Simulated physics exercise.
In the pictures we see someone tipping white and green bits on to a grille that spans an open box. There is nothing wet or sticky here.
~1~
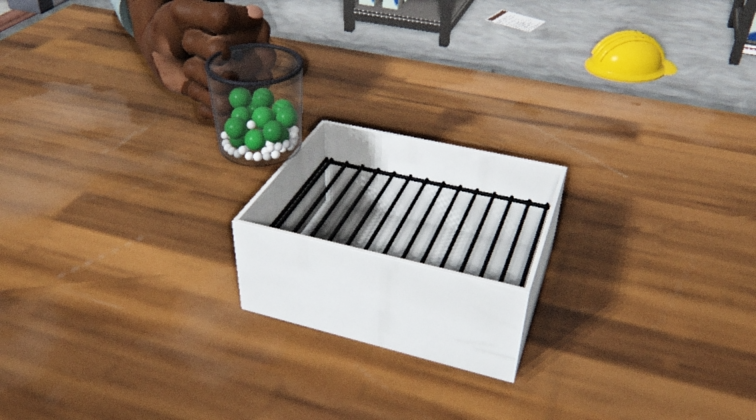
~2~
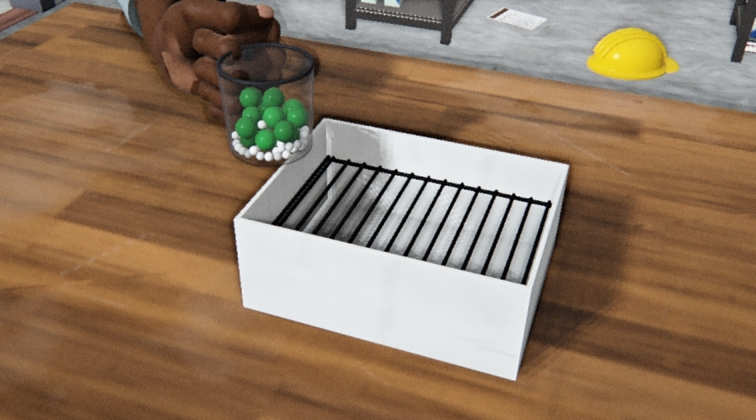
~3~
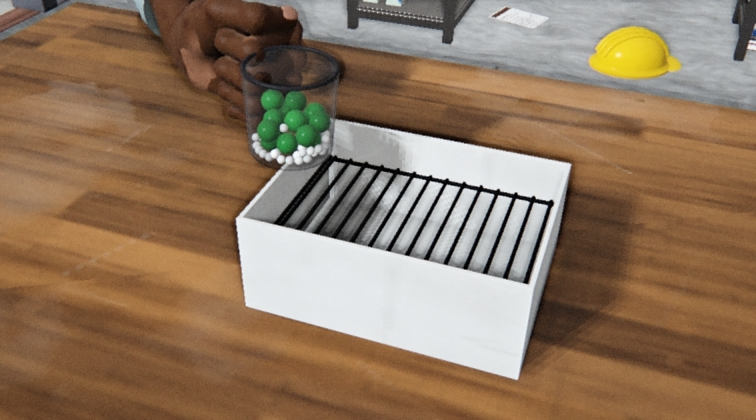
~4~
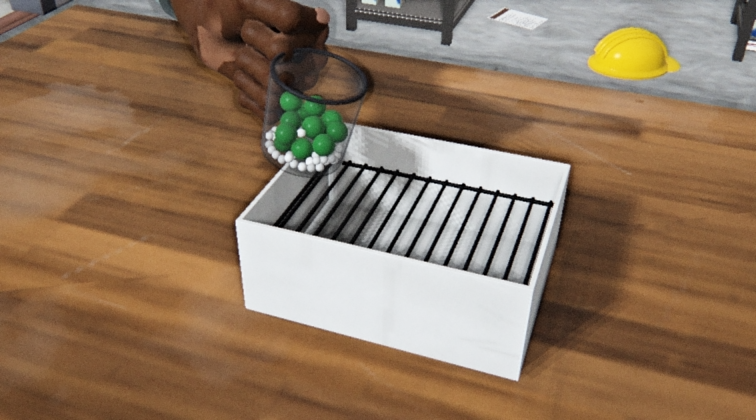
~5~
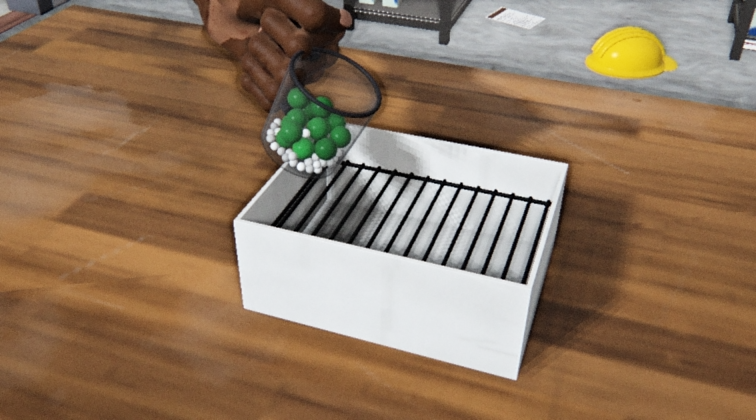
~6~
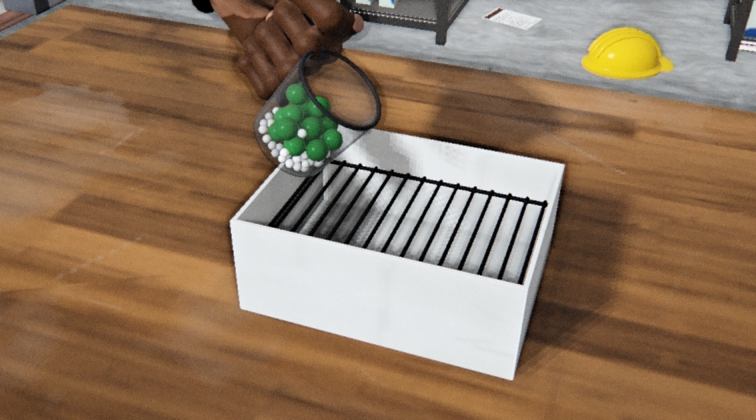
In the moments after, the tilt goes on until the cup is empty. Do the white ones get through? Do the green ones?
White: Gone through; green: Kept up.
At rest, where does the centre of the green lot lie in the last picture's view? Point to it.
My estimate for where it settles is about (389, 216).
Then, 0.52 s later than the last frame, white ones, every one in the cup; green ones, every one in the cup.
Then, 0.98 s later than the last frame, white ones, every one in the cup; green ones, roughly half in the cup, roughly half on or over the wires.
Then, 1.37 s later than the last frame, white ones, about a tenth on or over the wires, almost all under the rack; green ones, every one on or over the wires.
When it is over, white ones, every one under the rack; green ones, every one on the wires, not one under the rack.
